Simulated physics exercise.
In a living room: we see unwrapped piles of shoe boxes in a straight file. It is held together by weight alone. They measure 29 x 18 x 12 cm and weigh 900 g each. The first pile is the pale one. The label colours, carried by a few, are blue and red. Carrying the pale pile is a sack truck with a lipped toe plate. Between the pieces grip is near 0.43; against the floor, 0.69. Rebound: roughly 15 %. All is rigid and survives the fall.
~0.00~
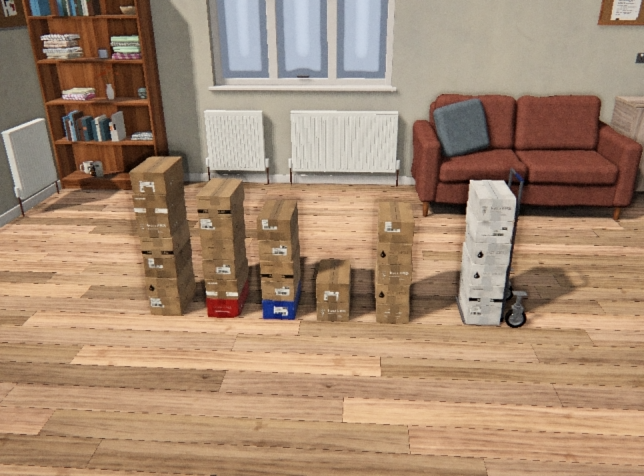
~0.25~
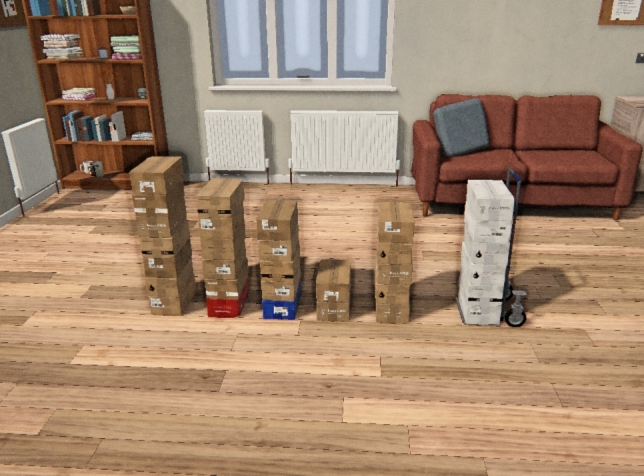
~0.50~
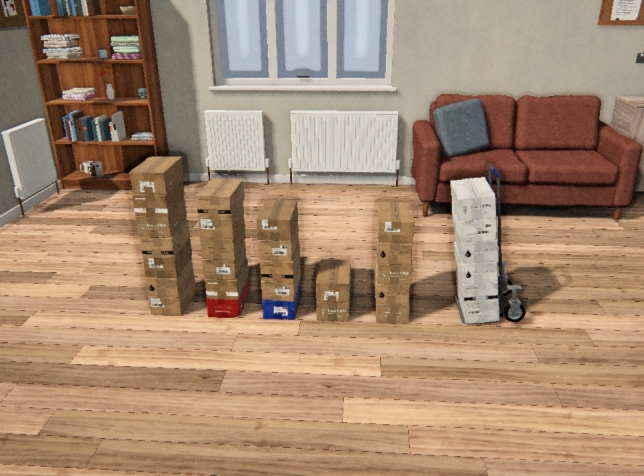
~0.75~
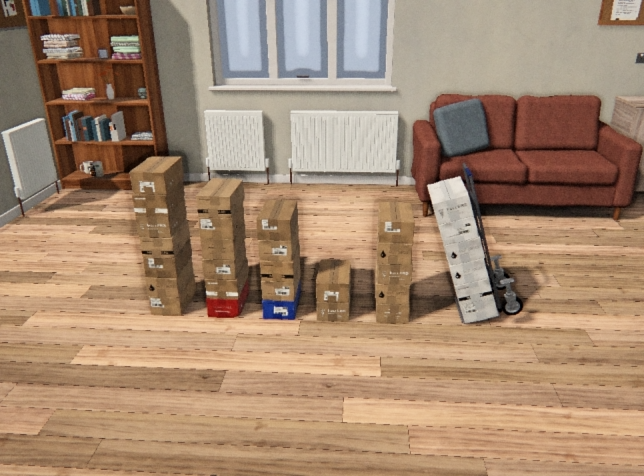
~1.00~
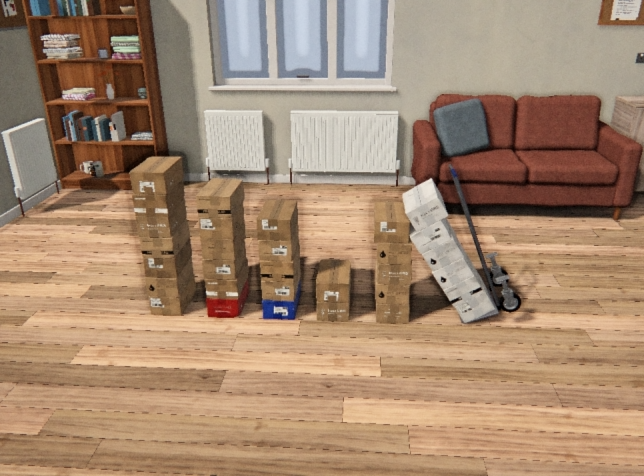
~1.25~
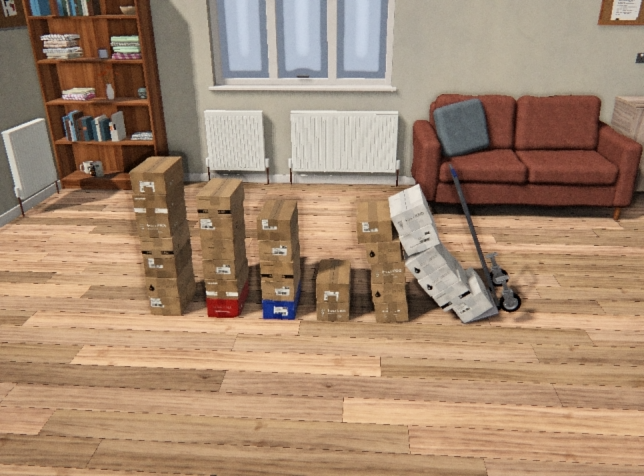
White stack of boxes on a sack truck tilting left in a living room, its top leaning into the nearest brown stack.
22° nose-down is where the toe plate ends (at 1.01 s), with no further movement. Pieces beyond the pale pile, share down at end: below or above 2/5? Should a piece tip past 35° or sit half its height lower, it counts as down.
Below 2/5.
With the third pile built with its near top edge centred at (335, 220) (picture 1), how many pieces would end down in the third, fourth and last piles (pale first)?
You'd get third 0, fourth 0 and last 0.
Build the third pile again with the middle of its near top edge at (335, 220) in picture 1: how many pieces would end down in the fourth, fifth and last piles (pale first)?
Down by pile: Fourth 0, fifth 0, last 0.
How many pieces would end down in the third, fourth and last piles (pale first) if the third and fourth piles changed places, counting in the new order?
In that case third 5, fourth 0, last 0.
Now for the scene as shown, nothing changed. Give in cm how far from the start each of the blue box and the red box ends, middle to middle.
Estimate: Blue near 0 cm, red near 0 cm.
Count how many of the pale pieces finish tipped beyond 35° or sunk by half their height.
The answer is 6 of the pale ones.
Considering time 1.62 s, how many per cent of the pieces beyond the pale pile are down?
By then, 20 per cent.
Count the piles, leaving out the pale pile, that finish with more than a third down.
Counted up, you get 1.
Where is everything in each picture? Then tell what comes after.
In the first frame (each place is the centre of the face we see best), truck frame (518, 212) 0° forward; blue box (278, 311); red box (223, 309); the others all in place.
The second frame shows truck frame (516, 211) 1° forward; red box (223, 309).
The third frame shows truck frame (499, 207) 8° forward, top of the pale pile leaning 8°; blue box (278, 311); the others all in place.
The fourth frame shows truck frame (477, 205) 17° forward, top of the pale pile leaning 18°; blue box (278, 311); the others all in place.
The fifth frame shows truck frame (465, 205) 22° forward, top of the pale pile leaning 32°; red box (223, 309); one has shifted.
The sixth frame shows truck frame (465, 205) 22° forward, top of the pale pile leaning 27°; red box (223, 309); blue box (278, 311); steepest lean 6°, the box at (374, 232); 5 have shifted.
By 1.42 s, 6 of the pale pile down; none of the 25 other boxes down, 5 disturbed.
By 1.62 s, 6 of the pale pile down; 5 of the 25 other boxes down.
When it is over (2.3 s), 6 of the pale pile down; 4 of the 25 other boxes down; blue box unmoved; red box unmoved. That is 16 per cent. In pixels of the last frame, middles, blue box near (282, 297), red box near (228, 296).
